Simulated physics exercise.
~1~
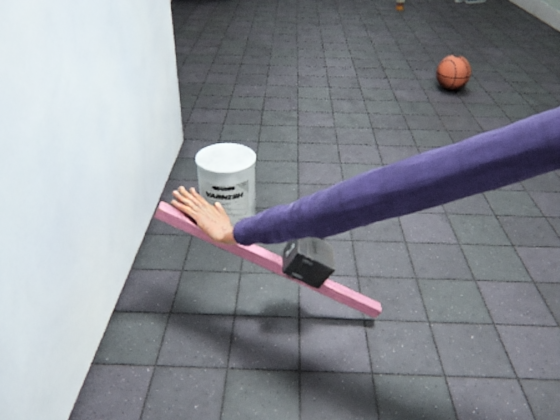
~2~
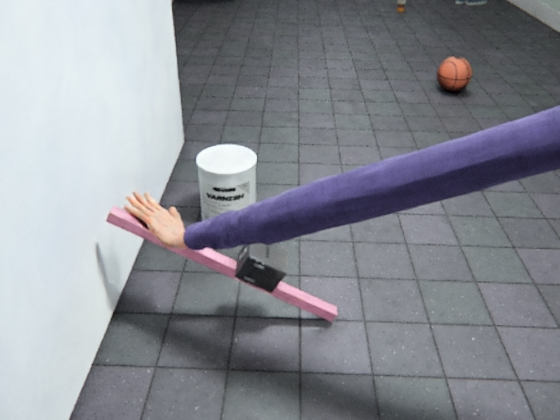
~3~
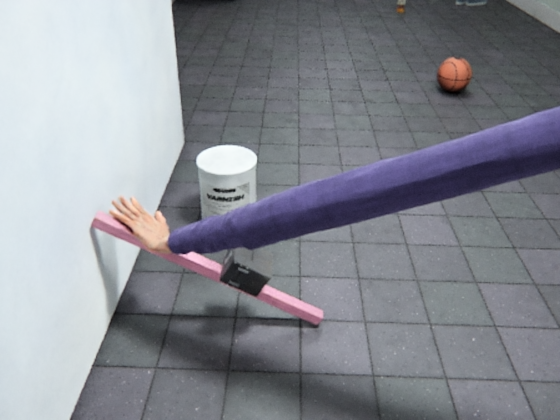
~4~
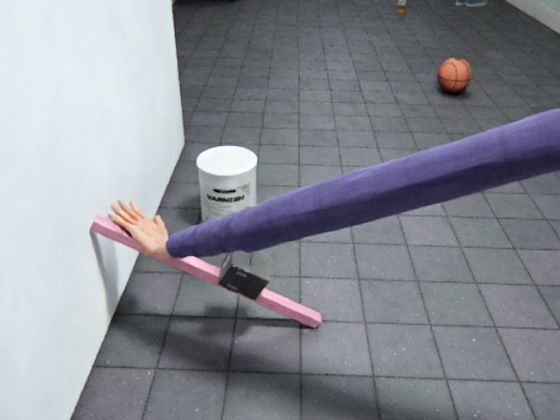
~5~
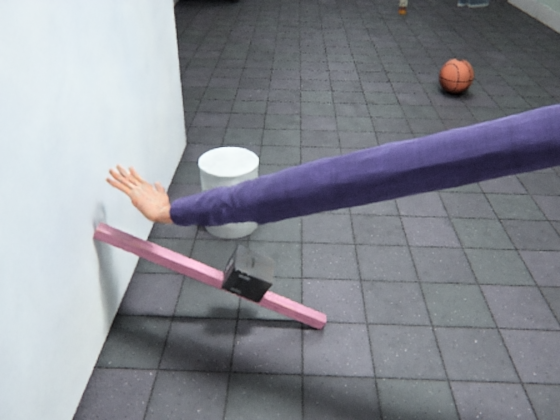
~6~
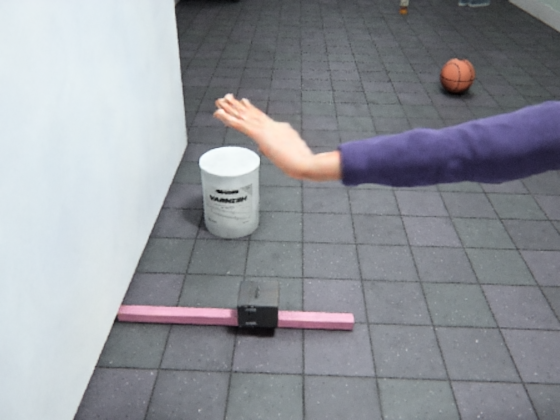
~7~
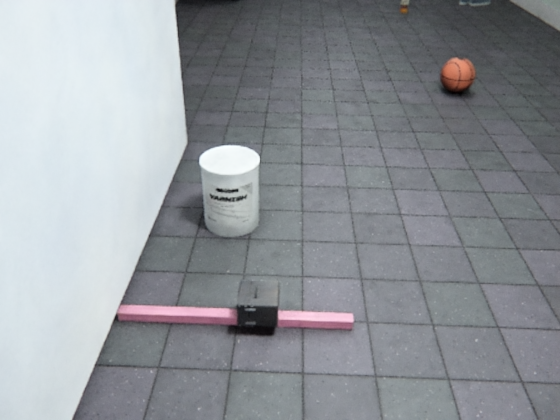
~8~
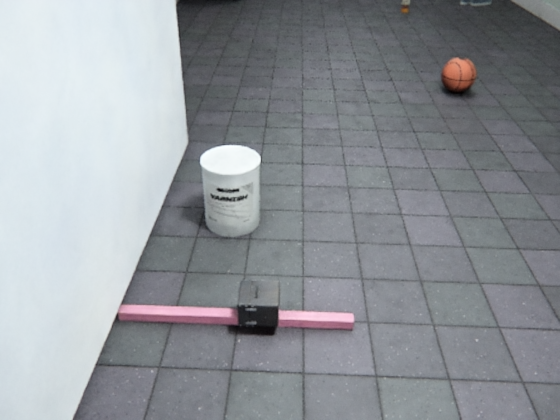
An arm in a purple sleeve reaches in from the right over a grey tiled floor, seen from slightly above by a gently swaying camera, holding a pink pole with a dark block around its middle. A white wall stands at the left, a white pail sits behind the pole, and an orange basketball rests at the upper right. The hand moves the pole left until its upper end meets the wall at a shallow slant. The fingers let go and the hand draws back. The pole slips down and ends flat on the floor, while the pail stays put.
